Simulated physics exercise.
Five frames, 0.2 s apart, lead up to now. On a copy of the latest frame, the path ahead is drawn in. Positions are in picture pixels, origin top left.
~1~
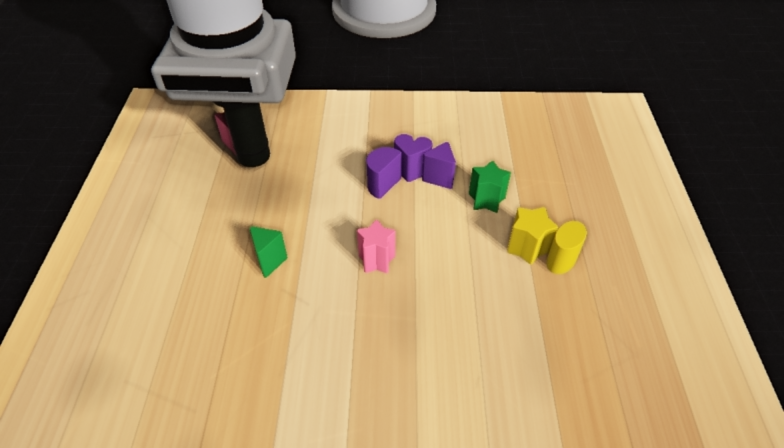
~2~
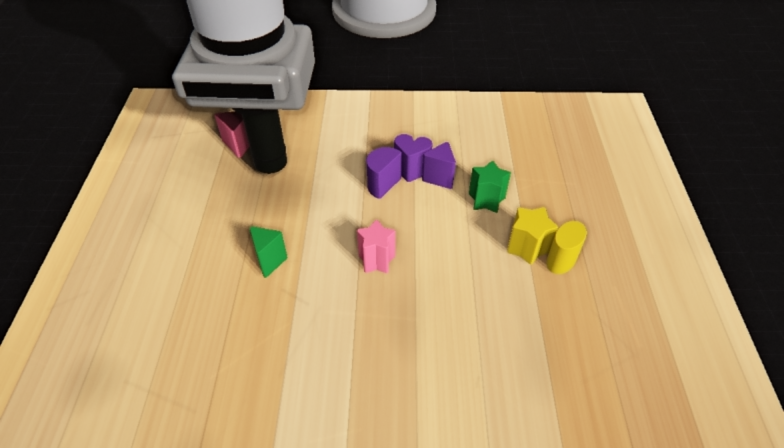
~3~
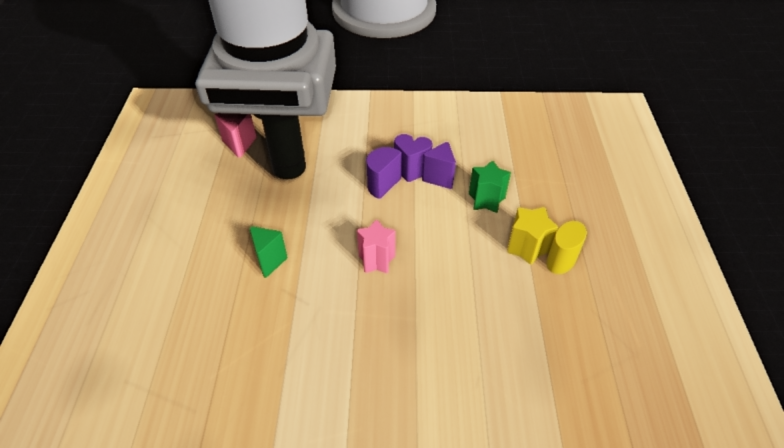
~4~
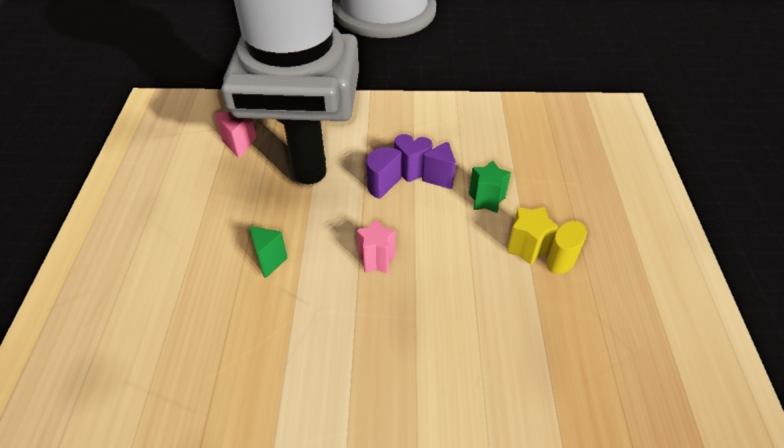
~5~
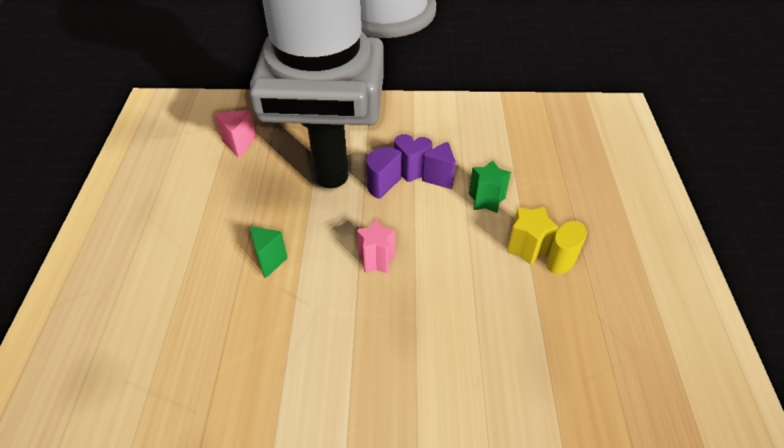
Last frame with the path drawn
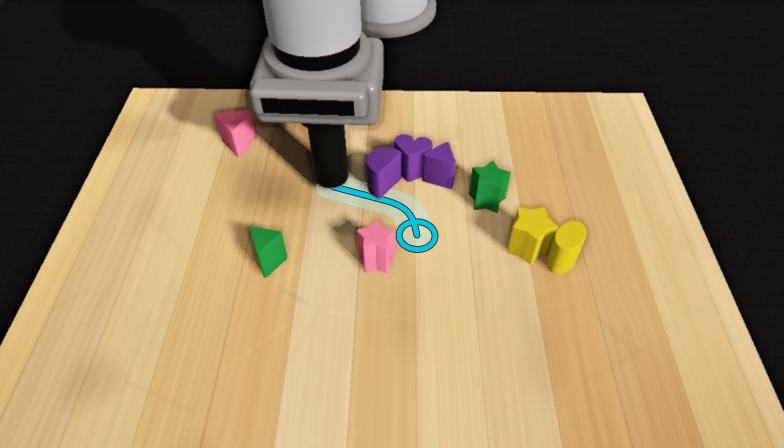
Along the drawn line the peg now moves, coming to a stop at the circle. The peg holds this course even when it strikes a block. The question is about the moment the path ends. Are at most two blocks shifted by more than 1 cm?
Yes, that is how it ends up.
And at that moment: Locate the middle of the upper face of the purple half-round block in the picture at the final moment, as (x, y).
I think it will end close to (415, 159).
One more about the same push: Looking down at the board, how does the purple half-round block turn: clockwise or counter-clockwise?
Viewed from overhead, the purple half-round block winds up turned anticlockwise.
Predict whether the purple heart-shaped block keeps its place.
By the last moment, the purple heart-shaped block will have left its place.
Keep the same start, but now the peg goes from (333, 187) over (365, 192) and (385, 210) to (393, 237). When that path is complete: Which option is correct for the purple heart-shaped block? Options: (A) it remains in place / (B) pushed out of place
The answer is B.
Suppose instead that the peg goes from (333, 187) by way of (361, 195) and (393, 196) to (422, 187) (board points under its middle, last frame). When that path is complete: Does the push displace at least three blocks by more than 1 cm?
Yes, I think so.
Path on the board, from (333, 187) through (368, 196) and (403, 208) to (417, 235).
On the path given first. One third of the way, peg (369, 187); purple half-round block (398, 158), turned 25° anticlockwise; purple heart-shaped block (420, 139).
Two thirds of the way, peg (403, 199); purple half-round block (415, 159), turned 70° anticlockwise; purple heart-shaped block (423, 137).
At the end, peg (417, 226); pink star block in place; purple half-round block (415, 159), turned 70° anticlockwise; purple heart-shaped block (423, 137).
